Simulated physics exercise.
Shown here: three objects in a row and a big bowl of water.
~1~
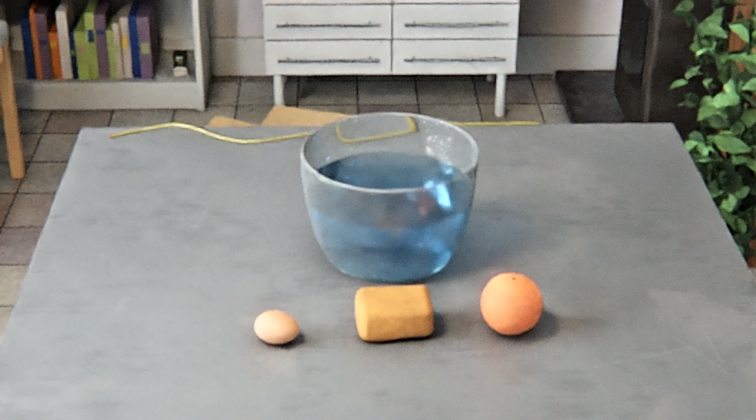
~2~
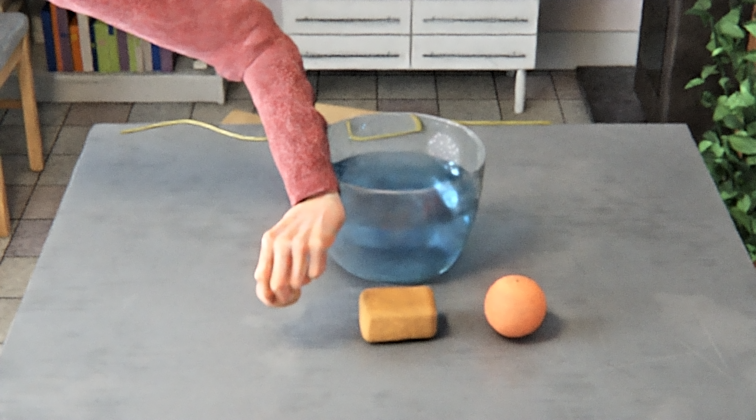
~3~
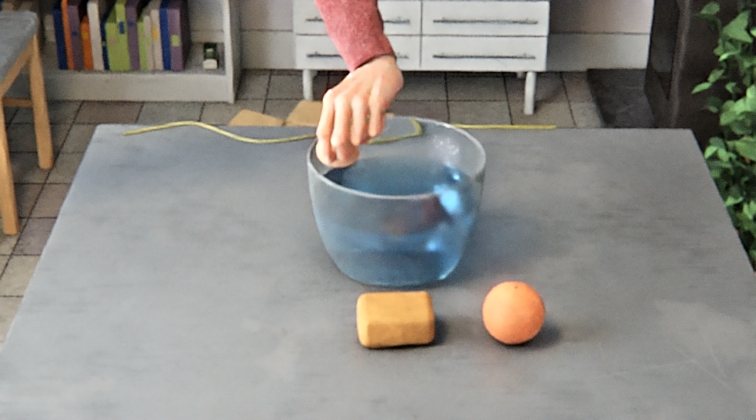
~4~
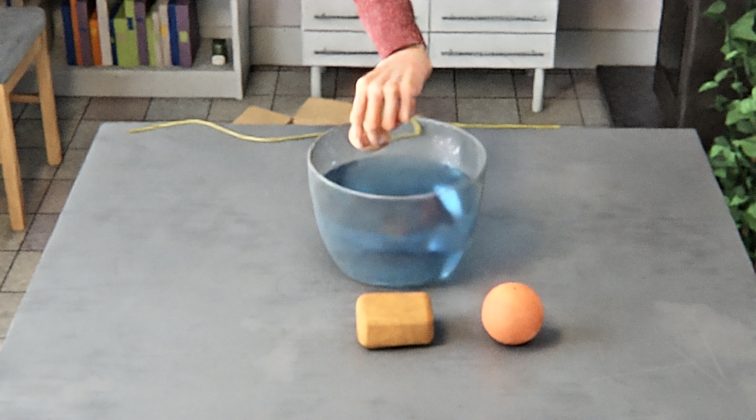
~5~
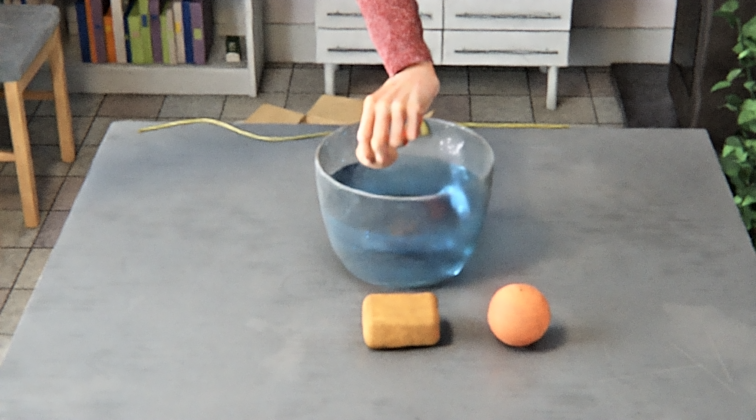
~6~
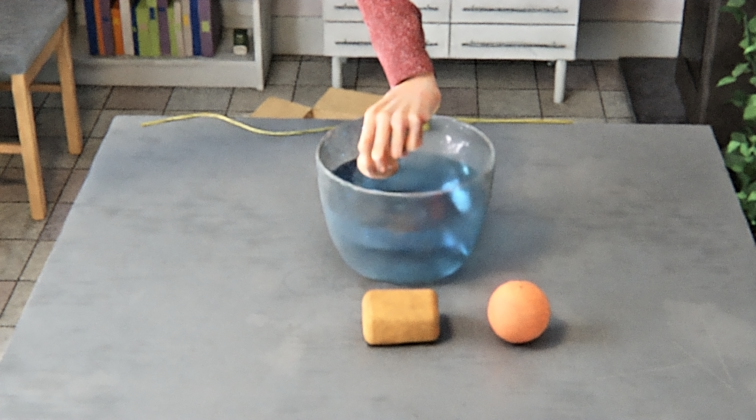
A hand in a fuzzy red sleeve picked up the egg beside a bread roll and an orange, carried it over the big glass bowl of blue water, and lowered it close to the surface.
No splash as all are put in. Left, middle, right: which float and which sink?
Well, from the left it falls to the base, then remains up, then remains up.
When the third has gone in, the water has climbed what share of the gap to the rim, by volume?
I'd put it near 16 per cent.
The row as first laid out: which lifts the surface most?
That is the rightmost piece.
Next, the egg sinks.
After that, the bread roll rides on the surface.
Finally, the orange rides on the surface; afloat, bread roll and orange.
